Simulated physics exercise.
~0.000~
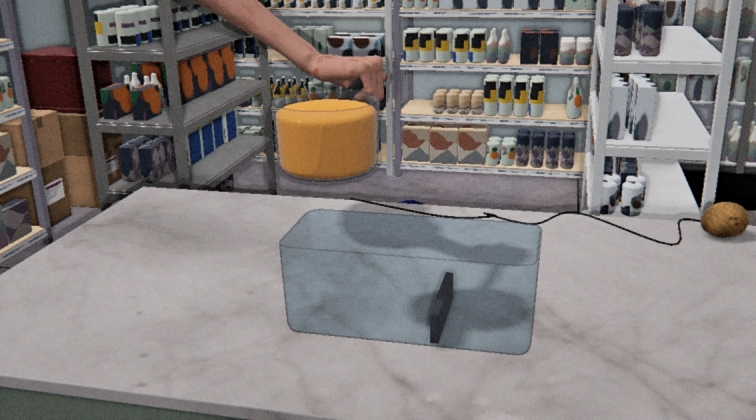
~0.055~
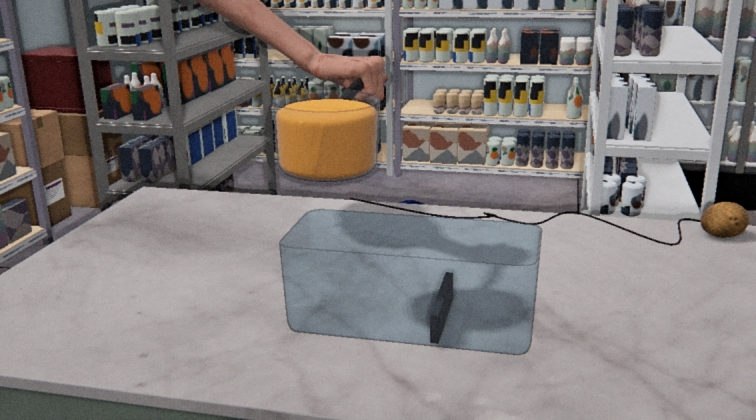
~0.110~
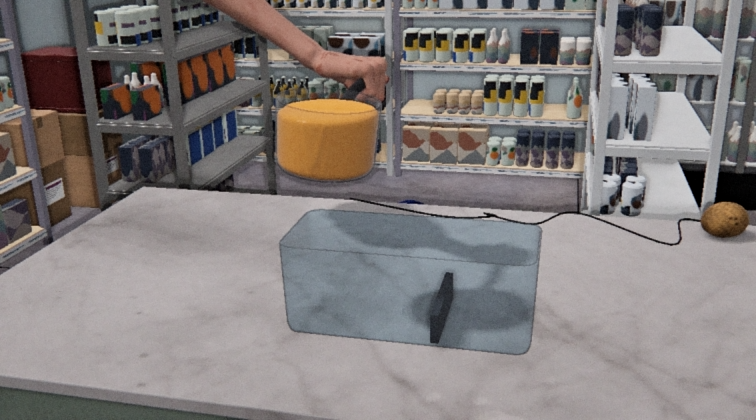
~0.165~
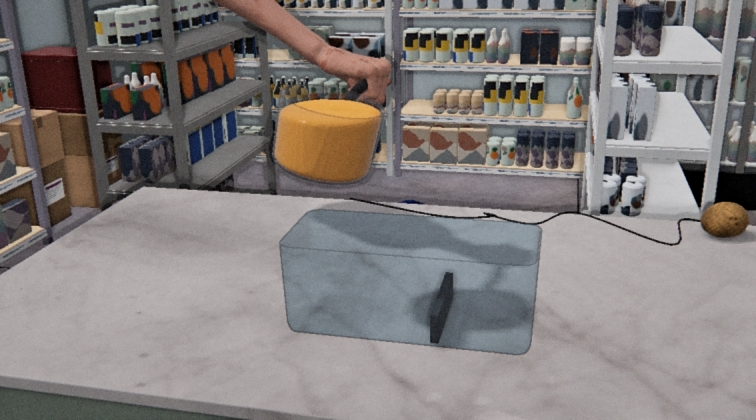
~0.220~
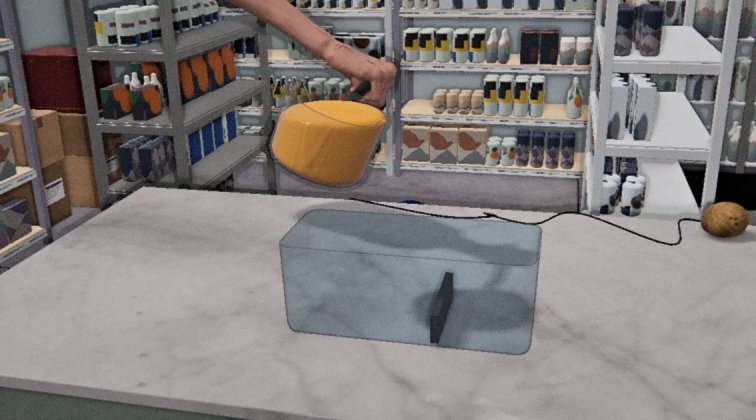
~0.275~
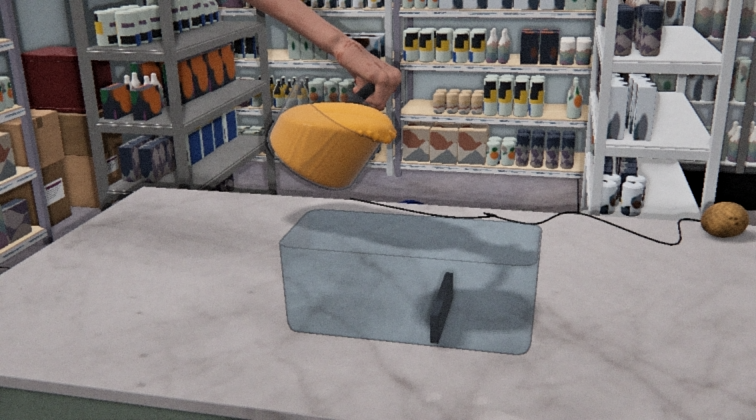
The clip opens with a hand holding a small pot of orange juice almost still above a clear, empty long basin on a marble counter, with store shelves behind. The pot then tilts steadily rightwards, and the juice shifts towards its right rim until a little bulges over the edge.
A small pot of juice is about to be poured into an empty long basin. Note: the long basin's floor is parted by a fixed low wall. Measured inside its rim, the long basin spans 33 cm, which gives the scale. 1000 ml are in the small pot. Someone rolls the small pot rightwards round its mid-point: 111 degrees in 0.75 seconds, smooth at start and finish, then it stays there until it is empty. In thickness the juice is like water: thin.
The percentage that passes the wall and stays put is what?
It is about 27 per cent.
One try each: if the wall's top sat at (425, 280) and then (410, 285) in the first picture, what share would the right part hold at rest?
It comes to 45 per cent, and then 70 per cent.
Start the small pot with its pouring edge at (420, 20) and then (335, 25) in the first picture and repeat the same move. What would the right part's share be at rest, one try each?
I'd say 70 percent on the first go, 10 percent on the next.
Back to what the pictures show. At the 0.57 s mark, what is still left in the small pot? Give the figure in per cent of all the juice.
Close to 36 in a hundred.
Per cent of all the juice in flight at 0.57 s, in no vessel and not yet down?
About 34 per cent.
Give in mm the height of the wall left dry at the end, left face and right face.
Left: Roughly 16 mm; right: Roughly 26 mm.
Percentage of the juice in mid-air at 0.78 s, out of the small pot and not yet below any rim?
Something like 7 per cent of the total.
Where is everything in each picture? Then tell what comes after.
Tilt 0°; pouring edge (376, 103); surface from (281, 108) to (376, 112); the long basin's rim runs from (294, 228) to (539, 246); the wall's top is at (442, 294), in the first frame.
Tilt 1°; pouring edge (377, 105); surface from (281, 107) to (376, 112), in the second frame.
Tilt 6°; pouring edge (379, 109); surface from (282, 107) to (378, 113), in the third frame.
Tilt 13°; pouring edge (382, 116); surface from (284, 108) to (382, 115), in the fourth frame.
Tilt 22°; pouring edge (385, 125); surface from (284, 110) to (386, 120), in the fifth frame.
Tilt 33°; pouring edge (386, 137); surface from (280, 118) to (388, 128); 4 per cent is over the edge, in the sixth frame.
Then, 0.57 s in, the tilt is 96° and 37 per cent is still to pour, 15 is left of the wall and 14 right of it.
Then, 0.78 s in, the tilt is 111° and 6 per cent is still to pour, 61 is left of the wall and 26 right of it.
Then, 1.01 s in, the tilt is 111° and 0 per cent is still to pour, 69 is left of the wall and 26 right of it.
Then, 1.25 s in, the tilt is 111° and 0 per cent is still to pour, 71 is left of the wall and 27 right of it.
Finally, 71 per cent lies left of the wall, 27 right of it and 2 outside.
